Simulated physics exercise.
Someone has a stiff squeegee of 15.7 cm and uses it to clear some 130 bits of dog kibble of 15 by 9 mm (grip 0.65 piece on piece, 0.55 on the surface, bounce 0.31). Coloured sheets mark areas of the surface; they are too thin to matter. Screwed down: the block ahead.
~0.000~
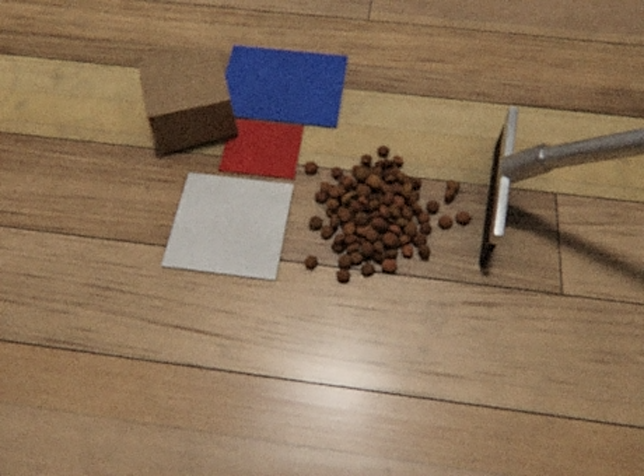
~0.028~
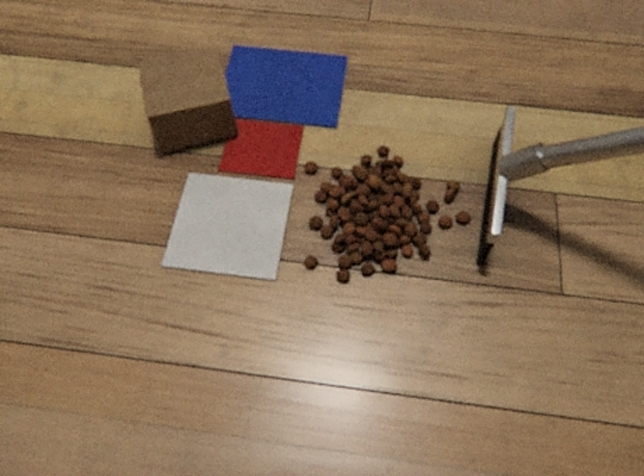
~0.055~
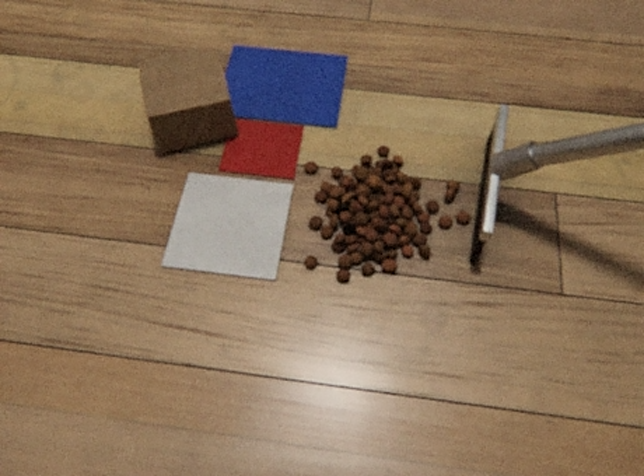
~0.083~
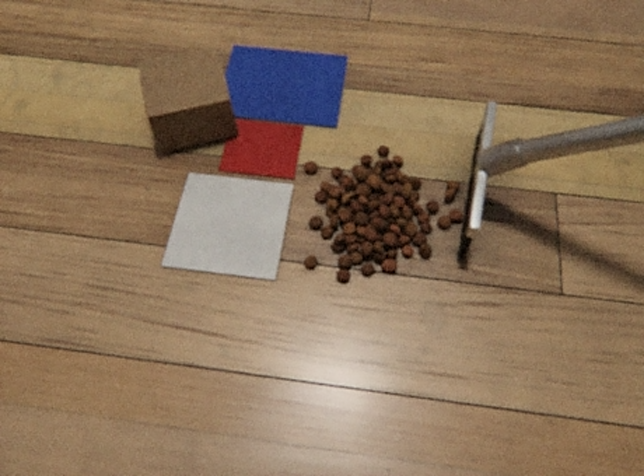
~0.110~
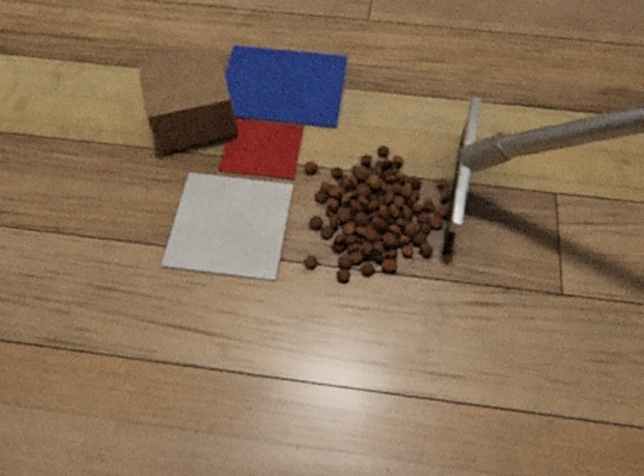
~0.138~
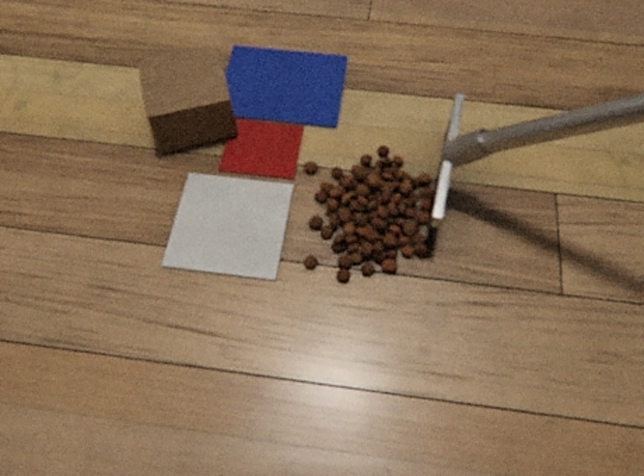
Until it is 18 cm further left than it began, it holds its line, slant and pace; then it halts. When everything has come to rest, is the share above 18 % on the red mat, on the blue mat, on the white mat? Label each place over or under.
For red mat: Over. For blue mat: Under. For white mat: Over.
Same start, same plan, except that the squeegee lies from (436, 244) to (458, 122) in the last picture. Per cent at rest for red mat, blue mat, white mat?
Final shares - red mat: 10%, blue mat: 0%, white mat: 40%.
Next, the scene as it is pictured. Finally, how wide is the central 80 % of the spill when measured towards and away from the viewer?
It spans about 14 cm.
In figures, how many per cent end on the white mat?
Estimate: Close to 25 per cent.
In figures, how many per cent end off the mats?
45 %.
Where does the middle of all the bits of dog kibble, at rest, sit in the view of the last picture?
Around (284, 189).
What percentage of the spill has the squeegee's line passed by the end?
It works out to roughly 20 per cent.
Then, at 0.30 s, squeegee 16 cm from its start, spill 15 cm wide; white mat 10 %, red mat 5 %, off the mats 85 %.
After 0.45 s, squeegee 19 cm from its start, spill 17 cm wide; white mat 25 %, red mat 25 %, blue mat 5 %, off the mats 45 %.
After 0.59 s, squeegee 19 cm from its start, spill 17 cm wide; white mat 25 %, red mat 25 %, blue mat 5 %, off the mats 45 %.
In the end, at 1.1 s, white mat 25 %, red mat 25 %, blue mat 5 %, off the mats 45 %.
